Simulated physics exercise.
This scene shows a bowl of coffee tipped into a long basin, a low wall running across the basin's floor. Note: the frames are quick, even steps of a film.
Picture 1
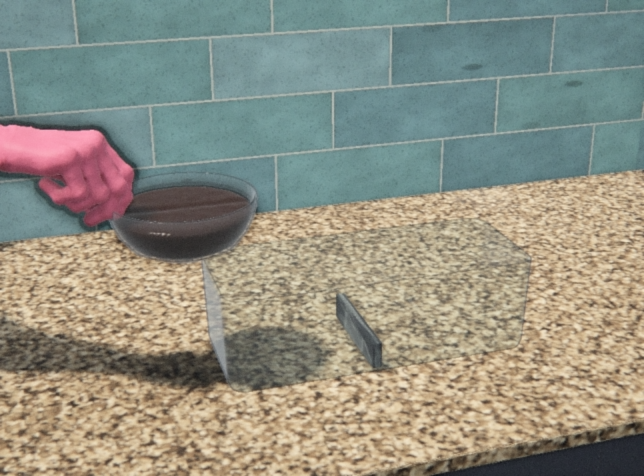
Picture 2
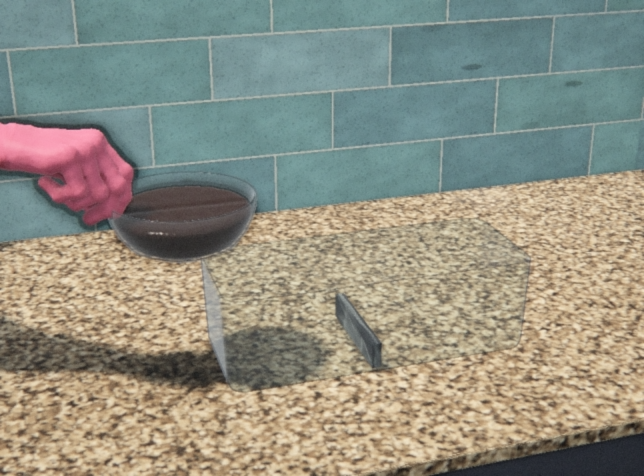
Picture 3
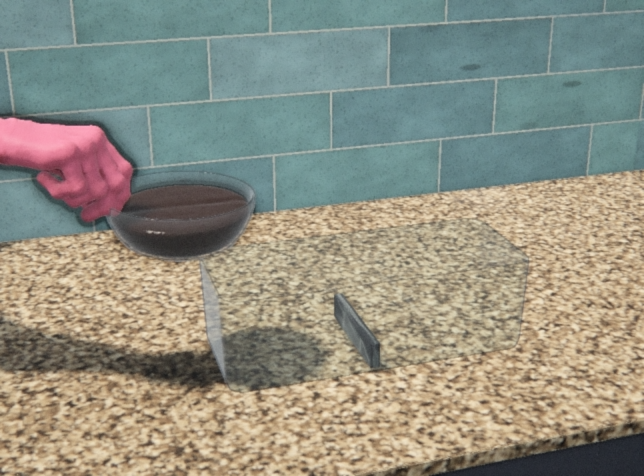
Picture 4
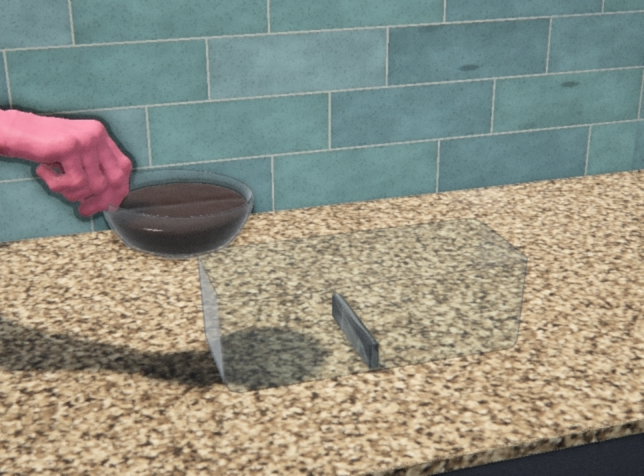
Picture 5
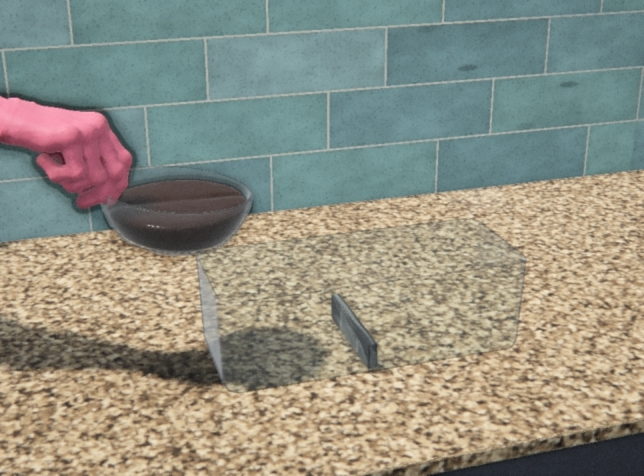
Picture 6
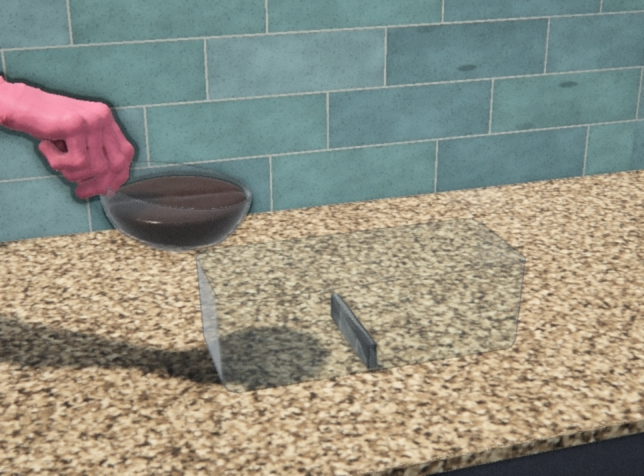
On a speckled counter, a pink hand slightly tilts a bowl of coffee beside a clear basin.
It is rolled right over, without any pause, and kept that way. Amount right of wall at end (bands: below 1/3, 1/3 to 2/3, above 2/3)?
Lowest of three bands.
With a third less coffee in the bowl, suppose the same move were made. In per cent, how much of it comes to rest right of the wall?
That share would be some 5 parts in a hundred.
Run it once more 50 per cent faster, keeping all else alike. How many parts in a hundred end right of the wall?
Roughly 35 per cent ends up there.
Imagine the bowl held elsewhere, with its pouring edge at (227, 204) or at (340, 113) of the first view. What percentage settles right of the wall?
Try one: 15 %; try two: 90 %.
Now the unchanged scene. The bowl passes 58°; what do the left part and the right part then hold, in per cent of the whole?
Reading: Left some 15 %, right some 0 %.
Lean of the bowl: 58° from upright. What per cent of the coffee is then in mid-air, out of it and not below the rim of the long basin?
Roughly 35 percent.
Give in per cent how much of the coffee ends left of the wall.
Close to 80 in a hundred.
A moment on, the tilt is 58° and 48 per cent is still to pour, 17 is left of the wall and 0 right of it.
Next, the tilt is 90° and 2 per cent is still to pour, 75 is left of the wall and 14 right of it.
Then the tilt is 99° and 0 per cent is still to pour, 84 is left of the wall and 15 right of it.
Later the tilt is 99° and 0 per cent is still to pour, 82 is left of the wall and 17 right of it.
At rest 82 per cent lies left of the wall, 17 right of it and 1 outside.
